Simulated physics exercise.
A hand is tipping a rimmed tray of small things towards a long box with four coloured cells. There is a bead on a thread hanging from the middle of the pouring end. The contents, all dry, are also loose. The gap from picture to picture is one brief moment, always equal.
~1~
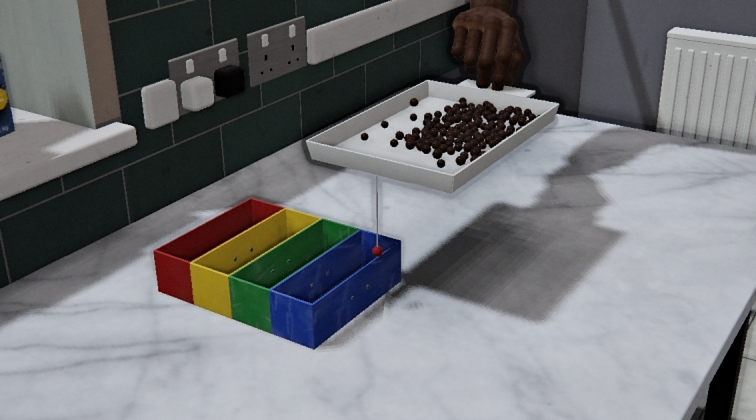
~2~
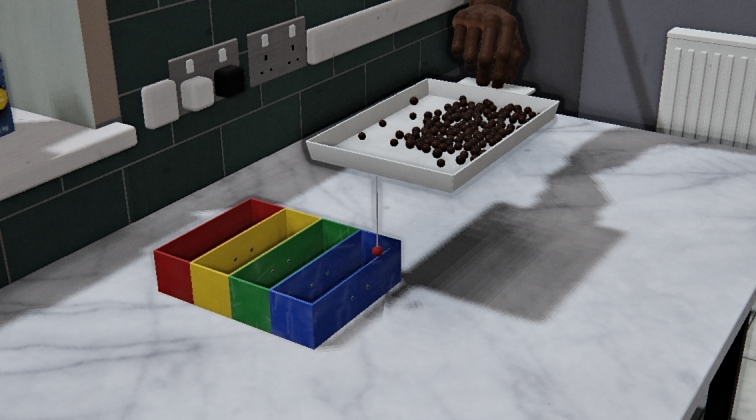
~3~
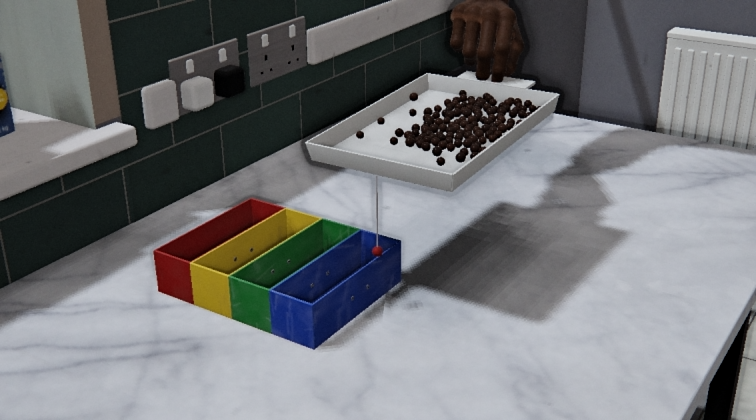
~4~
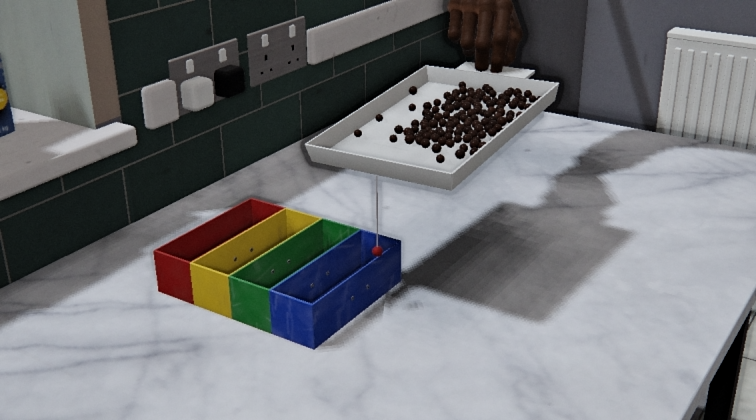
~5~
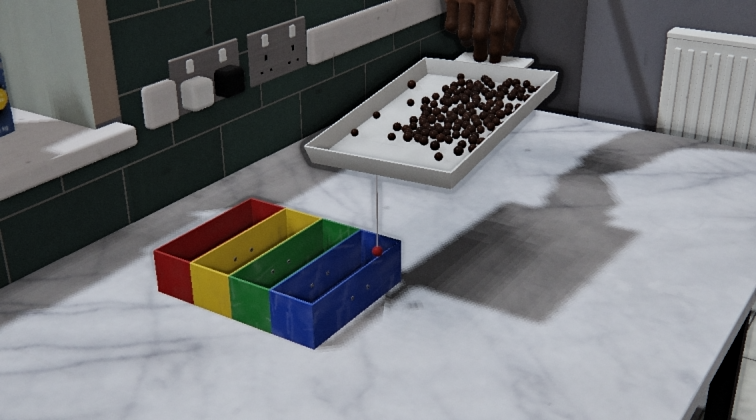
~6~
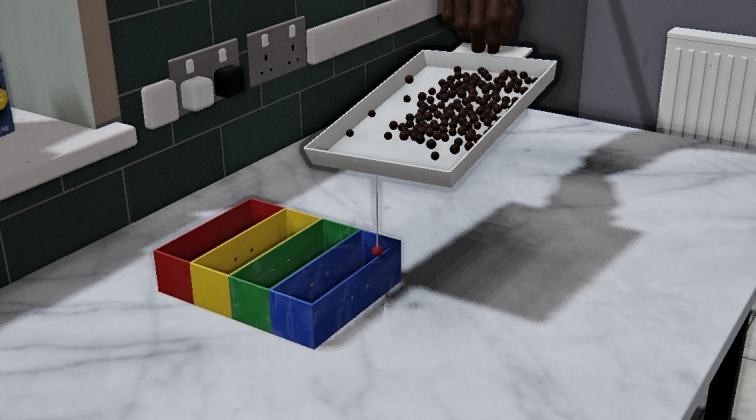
To begin with, a hand holds a white rimmed tray of small dark brown balls almost level above a box with red, yellow, green and blue cells. The tray then tilts slightly, its far side rising, while the balls shift only a little and a small red bead hangs nearly still below.
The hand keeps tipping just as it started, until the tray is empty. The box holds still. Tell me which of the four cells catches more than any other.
I would say the green cell.
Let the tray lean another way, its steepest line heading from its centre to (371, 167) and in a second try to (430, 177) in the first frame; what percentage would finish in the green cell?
Lab note: Try one about 30 %, try two 0 %.
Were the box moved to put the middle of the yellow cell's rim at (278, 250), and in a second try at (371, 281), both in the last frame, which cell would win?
The answer is that green cell for the first try and the cell in red for the second.
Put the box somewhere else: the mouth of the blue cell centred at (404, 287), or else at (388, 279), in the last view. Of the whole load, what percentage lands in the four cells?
Estimate: 100 % first, 100 % second.
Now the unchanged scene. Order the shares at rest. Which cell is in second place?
The blue cell.
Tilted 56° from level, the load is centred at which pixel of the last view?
Roughly (355, 143).
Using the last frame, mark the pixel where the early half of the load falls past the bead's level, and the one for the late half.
For the early half I get (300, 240), and for the late half (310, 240).
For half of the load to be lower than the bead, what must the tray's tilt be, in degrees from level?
Roughly 90 degrees of tilt.
Soon after the last picture, tray tipped steeply; nearly all on the tray; a stray few in the green cell; a stray few in the yellow cell; a stray few falling or outside the box.
A little later, tray tipped right over; a small part on the tray; about half in the green cell; about a quarter in the blue cell; a stray few in the yellow cell; a small part falling or outside the box.
Later still, tray tipped past a quarter turn; about two thirds in the green cell; about a quarter in the blue cell; a small part in the yellow cell; a stray few falling or outside the box.
At rest, tray tipped past a quarter turn; about two thirds in the green cell; about a quarter in the blue cell; a small part in the yellow cell; none in the red cell; a stray few outside the box.
